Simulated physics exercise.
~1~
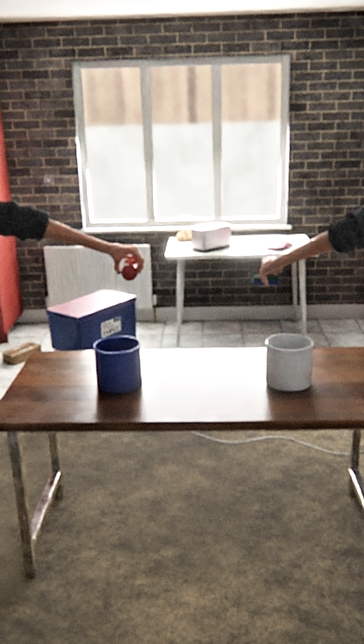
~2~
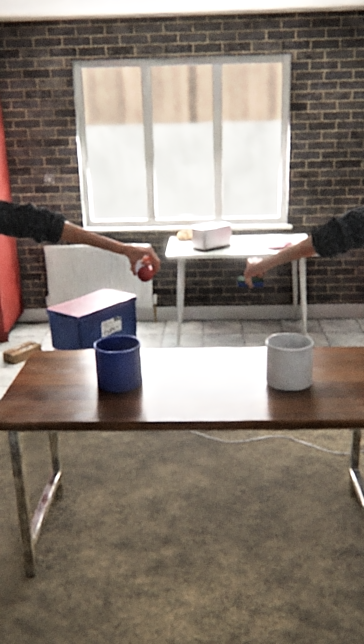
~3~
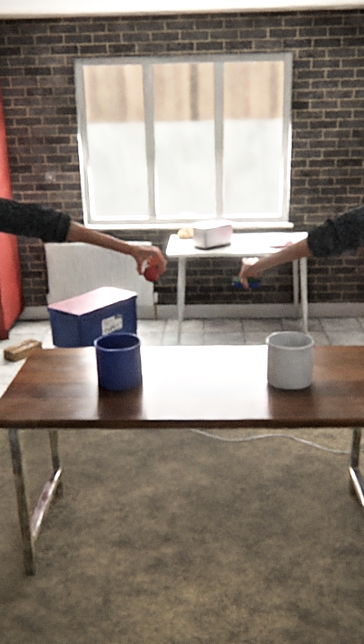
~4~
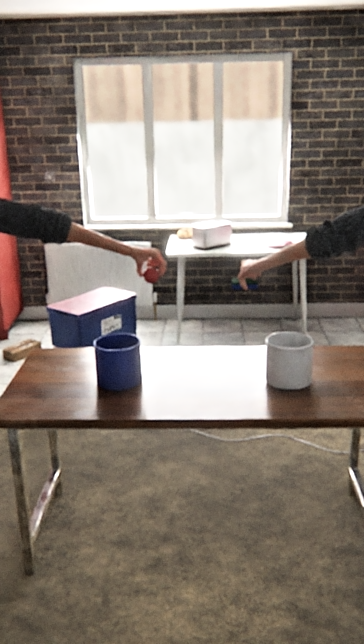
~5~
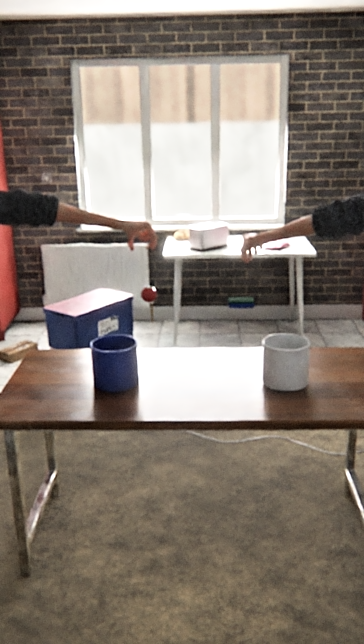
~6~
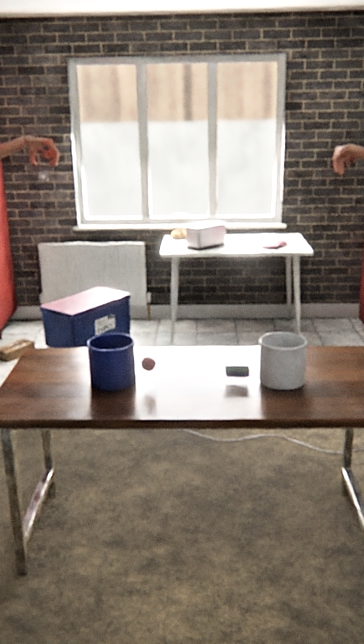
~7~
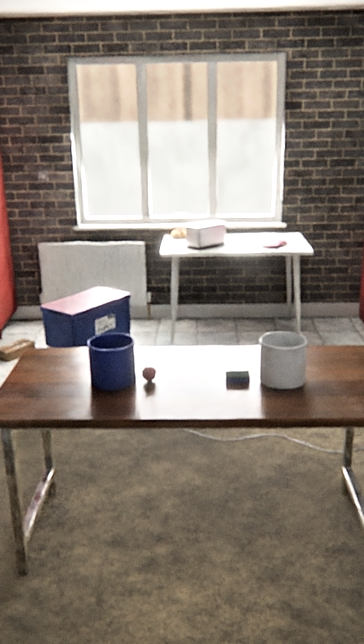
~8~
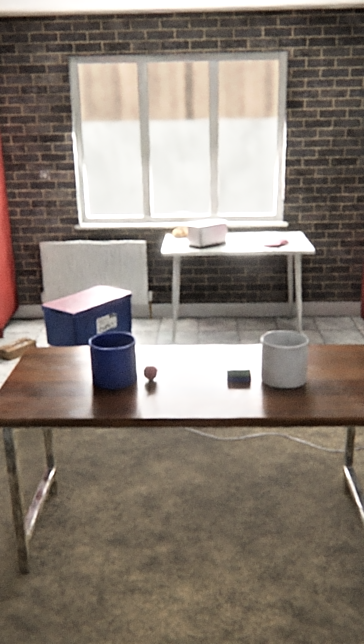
In a room with a brick wall, two hands held a red tomato and a blue sponge above a wooden table, moved them inward between two open containers, and let go, and both items dropped and ended up on the tabletop, missing the containers.
